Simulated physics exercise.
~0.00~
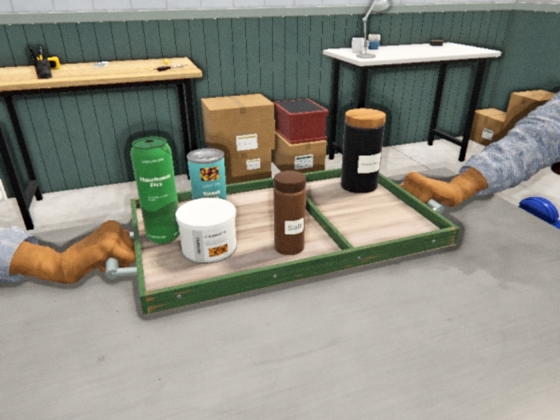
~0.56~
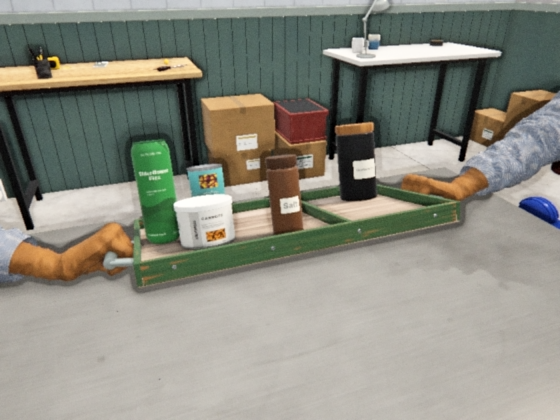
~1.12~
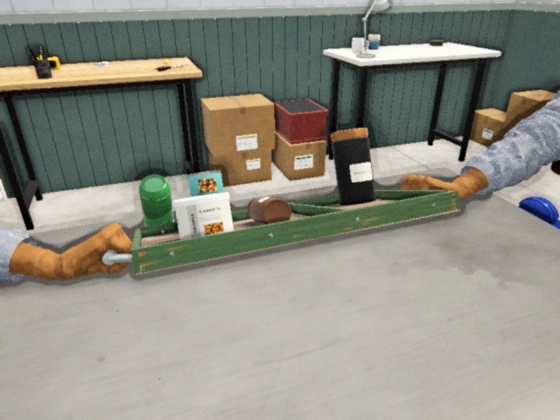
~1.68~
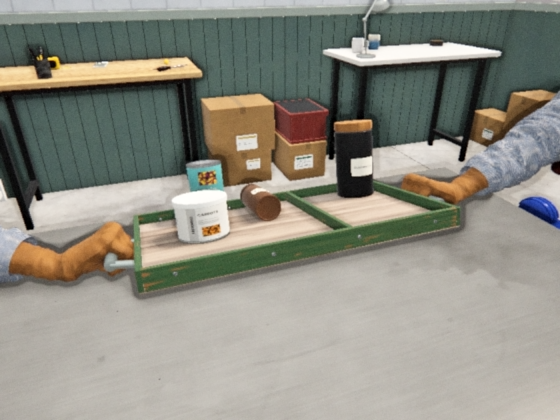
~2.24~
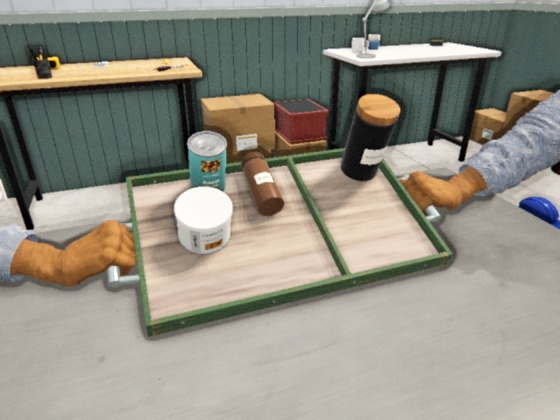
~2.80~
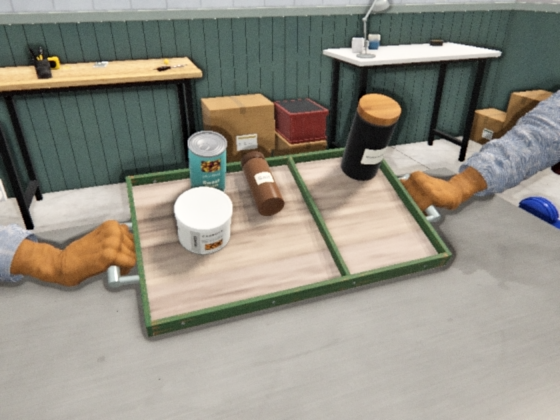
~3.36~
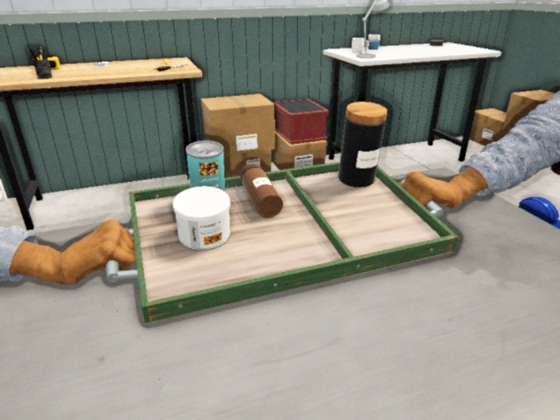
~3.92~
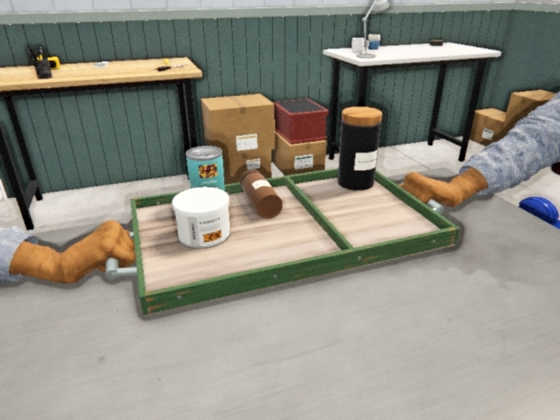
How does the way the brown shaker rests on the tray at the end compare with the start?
At the start the brown shaker stands upright on the tray. By the end it is lying on its side, still on the tray.
